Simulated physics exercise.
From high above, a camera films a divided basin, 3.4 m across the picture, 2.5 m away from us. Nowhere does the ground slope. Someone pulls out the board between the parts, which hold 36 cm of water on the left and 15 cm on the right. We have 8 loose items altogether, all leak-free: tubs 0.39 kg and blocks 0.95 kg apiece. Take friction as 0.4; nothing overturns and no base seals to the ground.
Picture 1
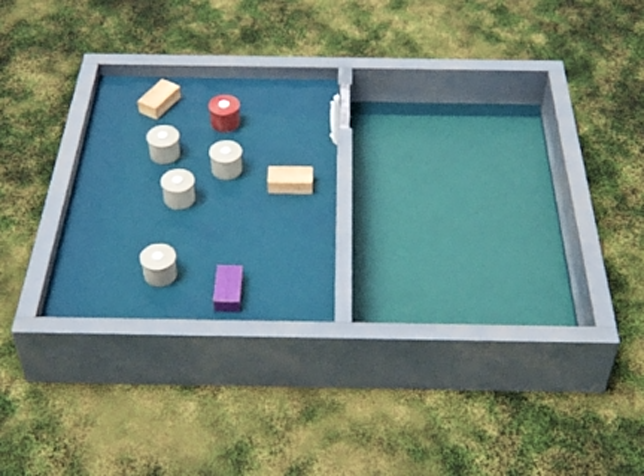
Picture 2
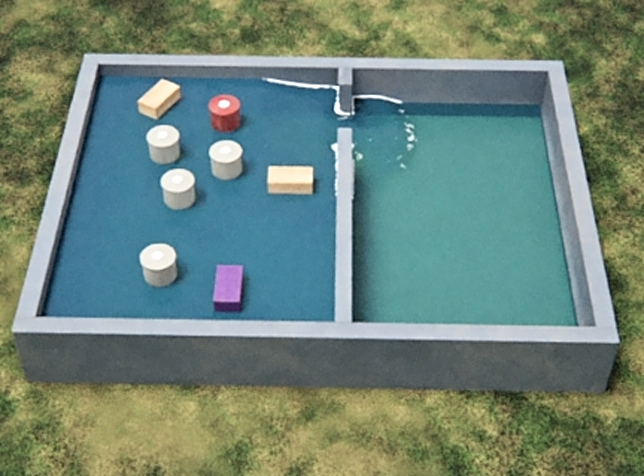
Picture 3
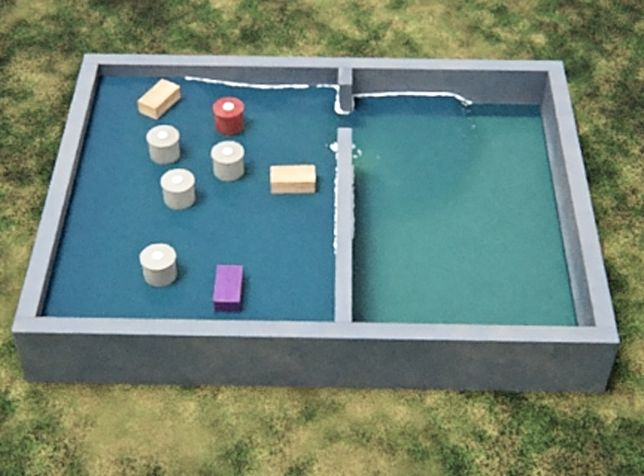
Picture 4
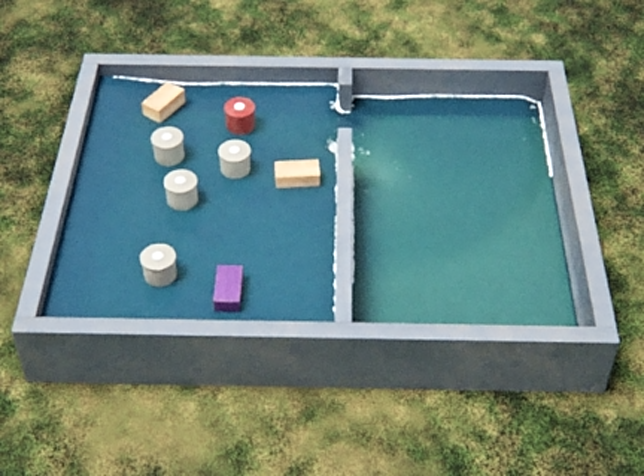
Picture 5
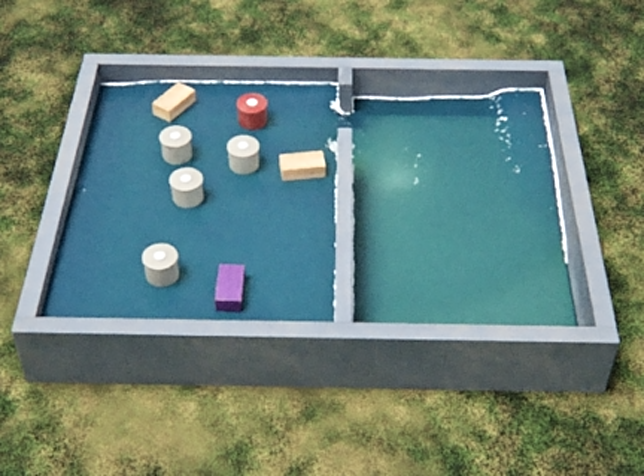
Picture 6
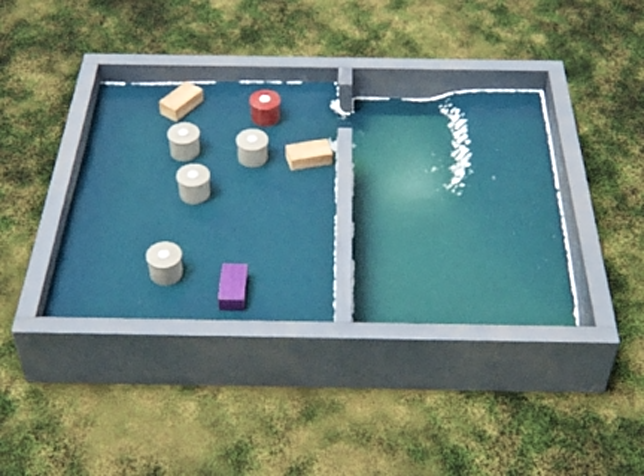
A walled basin stood split by a divider, and once a gap opened near its far end, water rushed into the right side while the floating tubs and blocks on the left drifted slowly rightward.
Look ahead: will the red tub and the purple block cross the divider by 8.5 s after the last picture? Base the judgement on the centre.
I expect the red tub to clear it and the purple block to stay on this side.
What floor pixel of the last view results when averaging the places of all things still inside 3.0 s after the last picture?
The centre is close to (308, 216).
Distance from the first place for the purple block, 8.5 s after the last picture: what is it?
Roughly 10 centimetres.
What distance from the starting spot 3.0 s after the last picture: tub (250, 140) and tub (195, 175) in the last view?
Net displacement, in order: 100 cm; 40 cm.
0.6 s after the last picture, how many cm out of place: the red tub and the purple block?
50 and 10 cm or so by then.
Then, 0.6 s after the last picture the red tub is near (290, 96), 0.5 m from its start, afloat; the purple block is near (239, 279), 0.1 m from its start, afloat; 0 of 8 are over the mark; 8 afloat.
Then, 3.0 s after the last picture the red tub is near (548, 150), 2.3 m from its start, afloat; the purple block is near (241, 277), 0.1 m from its start, afloat; 2 of 8 are over the mark; 8 afloat.
Then, 5.5 s after the last picture the red tub is near (447, 189), 1.7 m from its start, afloat; the purple block is near (239, 280), 0.1 m from its start, afloat; 2 of 8 are over the mark; 8 afloat.
Then, 8.5 s after the last picture the red tub is near (400, 227), 1.6 m from its start, afloat; the purple block is near (241, 278), 0.1 m from its start, afloat; 2 of 8 are over the mark; 8 afloat.
